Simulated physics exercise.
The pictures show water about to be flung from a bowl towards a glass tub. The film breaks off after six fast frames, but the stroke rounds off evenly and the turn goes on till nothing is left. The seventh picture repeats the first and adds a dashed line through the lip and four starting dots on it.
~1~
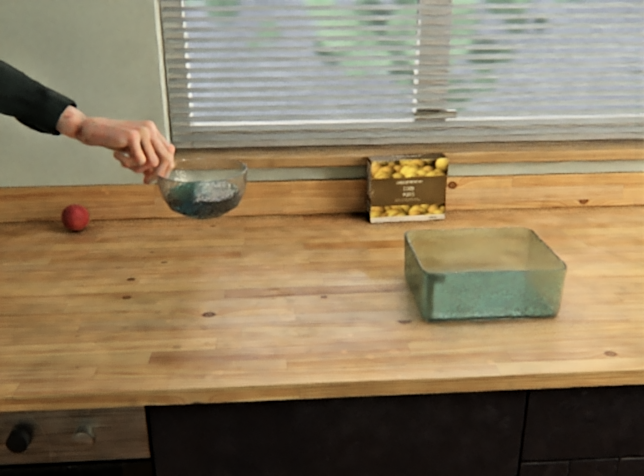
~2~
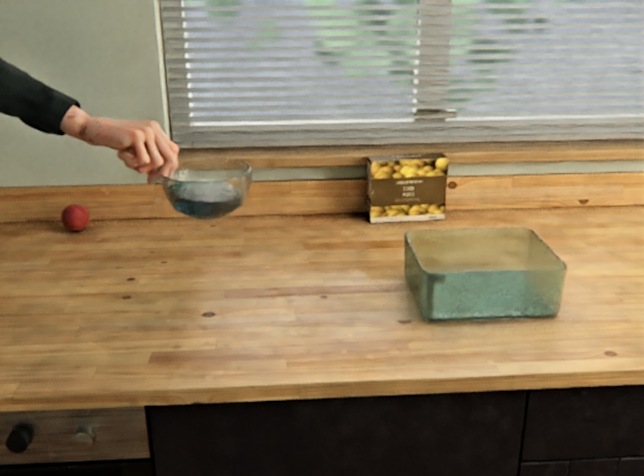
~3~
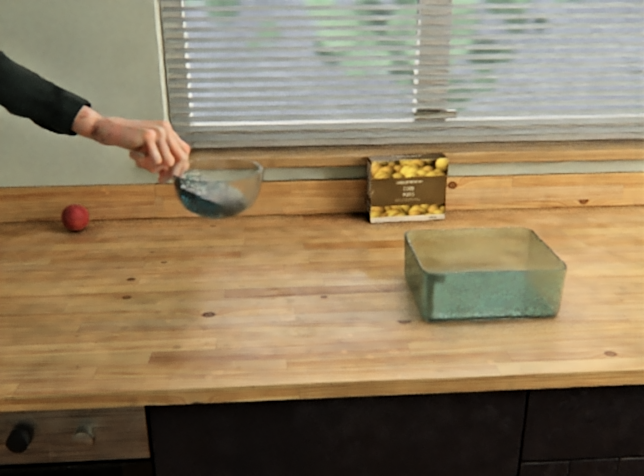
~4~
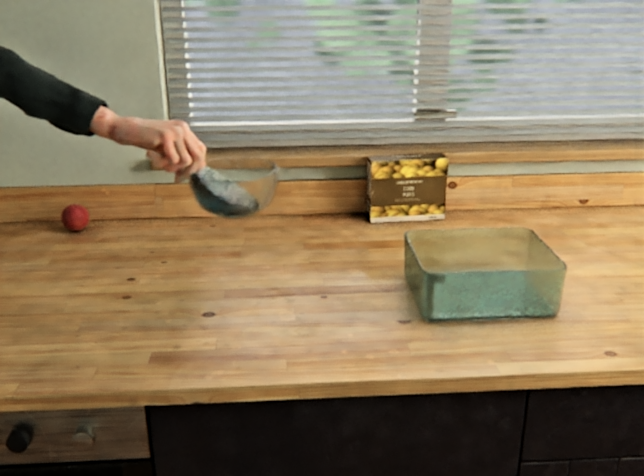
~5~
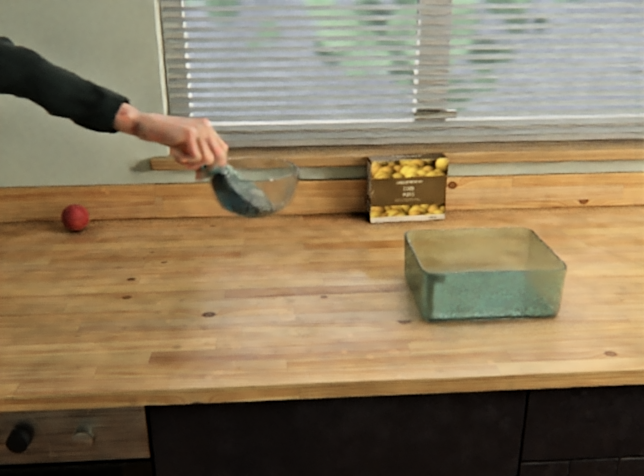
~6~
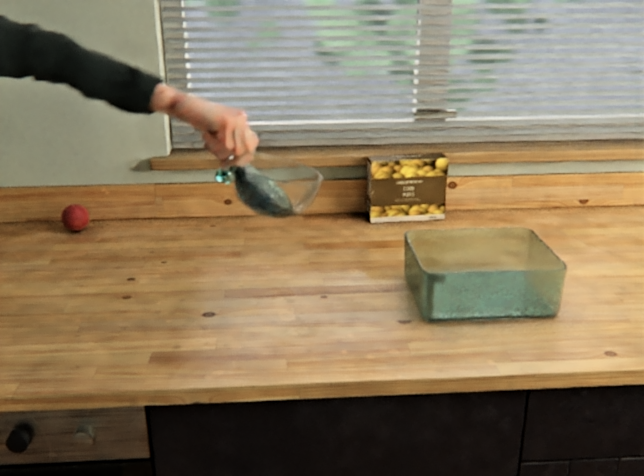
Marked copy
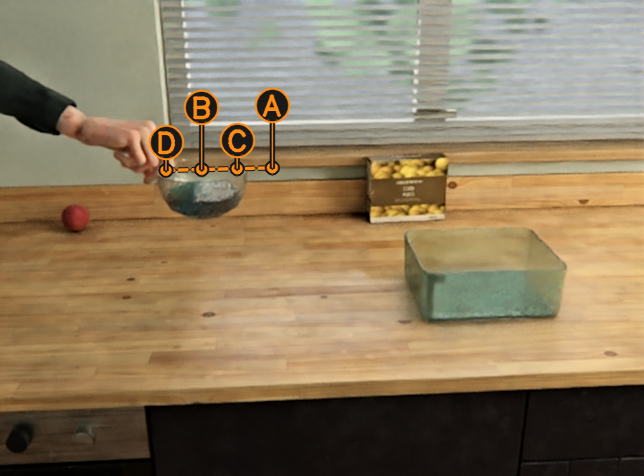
On a wooden kitchen counter with a glass tub, a small box and a red ball-like object, a hand carries a clear bowl of water rightward, and the water tilts and sloshes up the bowl's left side, slipping over the rim.
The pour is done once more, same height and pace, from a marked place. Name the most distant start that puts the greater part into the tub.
Choose A.
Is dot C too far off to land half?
Yes, it does.
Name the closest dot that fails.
The answer is C.
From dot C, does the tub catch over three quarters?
No.
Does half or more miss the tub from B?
Yes, it does.
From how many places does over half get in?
One of the four.
In orange, A at (272, 167); B at (201, 169); C at (237, 168); D at (166, 170).
With A, about 66 % lands in the tub, 29 % falls short and 5 % goes beside or beyond.
With B, about 10 % lands in the tub, 86 % falls short and 4 % goes beside or beyond.
With C, about 33 % lands in the tub, 59 % falls short and 7 % goes beside or beyond.
With D, about 1 % lands in the tub, 97 % falls short.
